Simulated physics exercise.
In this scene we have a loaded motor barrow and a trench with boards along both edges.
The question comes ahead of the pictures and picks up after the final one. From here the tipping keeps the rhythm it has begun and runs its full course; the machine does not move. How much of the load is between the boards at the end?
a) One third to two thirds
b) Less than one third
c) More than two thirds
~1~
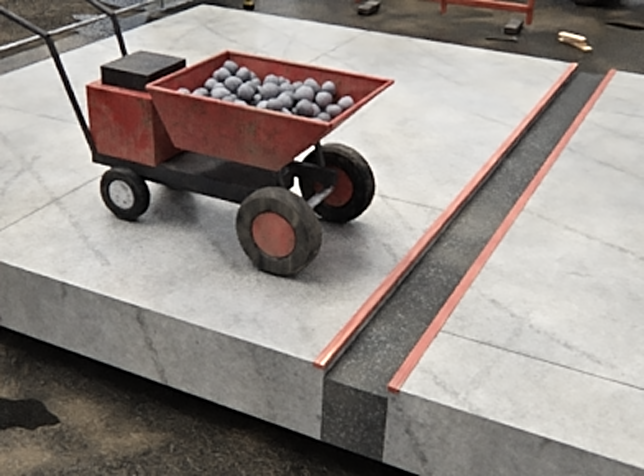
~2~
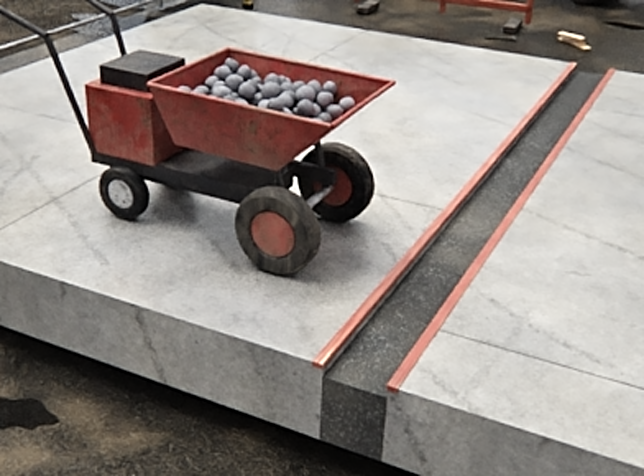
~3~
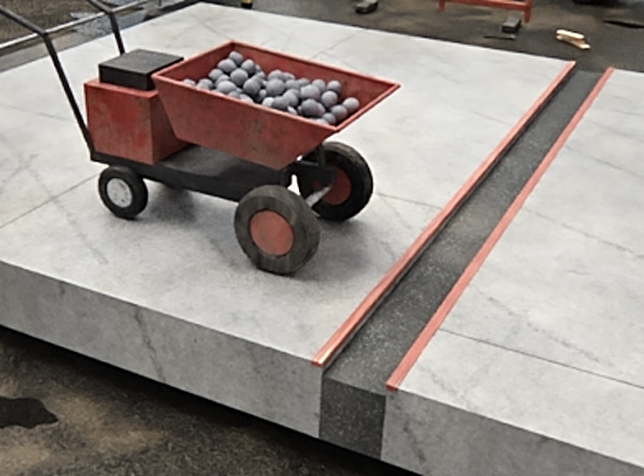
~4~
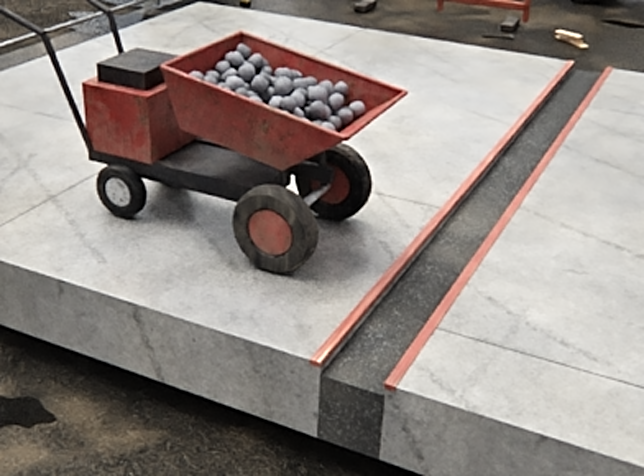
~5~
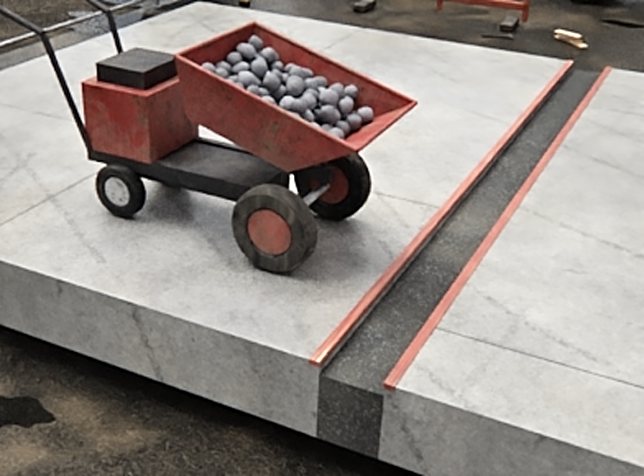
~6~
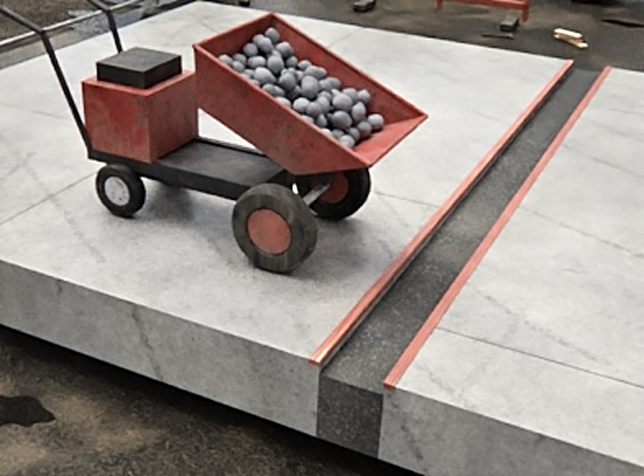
Answer: B.
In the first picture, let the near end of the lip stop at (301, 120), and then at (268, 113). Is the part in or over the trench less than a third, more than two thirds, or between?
Note - position 1: The middle third; position 2: One to two thirds.
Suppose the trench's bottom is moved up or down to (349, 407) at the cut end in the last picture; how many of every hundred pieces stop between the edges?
50 %.
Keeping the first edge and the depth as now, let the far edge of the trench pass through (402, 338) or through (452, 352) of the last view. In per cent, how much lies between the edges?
Roughly 10 percent first and 50 percent second.
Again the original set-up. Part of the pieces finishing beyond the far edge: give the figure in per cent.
I'd estimate about 40 per cent of the load.
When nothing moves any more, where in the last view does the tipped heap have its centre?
Near (470, 277).
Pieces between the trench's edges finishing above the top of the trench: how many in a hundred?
Share: Around 35 %.
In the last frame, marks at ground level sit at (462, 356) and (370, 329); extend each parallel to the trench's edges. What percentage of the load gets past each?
I'd say some 20 in a hundred, and after that 60 in a hundred.
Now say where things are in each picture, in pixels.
The first frame shows lip of the skip at (330, 126), level; top of the load at (251, 89), round cobbles; first edge of the trench at (351, 324); far edge at (422, 346), the trench under half as wide as the skip, and shallow for its width.
The second frame shows lip of the skip at (331, 127), tipped barely; top of the load at (252, 88).
The third frame shows lip of the skip at (337, 131), tipped barely; top of the load at (238, 79).
The fourth frame shows lip of the skip at (346, 139), tipped a little; top of the load at (231, 77).
The fifth frame shows lip of the skip at (357, 151), tipped clearly; top of the load at (243, 70).
The sixth frame shows lip of the skip at (369, 166), tipped clearly; top of the load at (254, 65); first edge of the trench at (347, 321); far edge at (418, 342).
Soon, skip tipped steeply; all in the skip.
A while on, skip tipped right over; about half in the skip; about a quarter in or heaped over the trench; about a quarter beyond it.
Towards the end, skip tipped right over; about a third in the skip; about a quarter in or heaped over the trench; about a third beyond it.
Finally, skip tipped right over; about a third in the skip; about a quarter in or heaped over the trench; about a third beyond it.
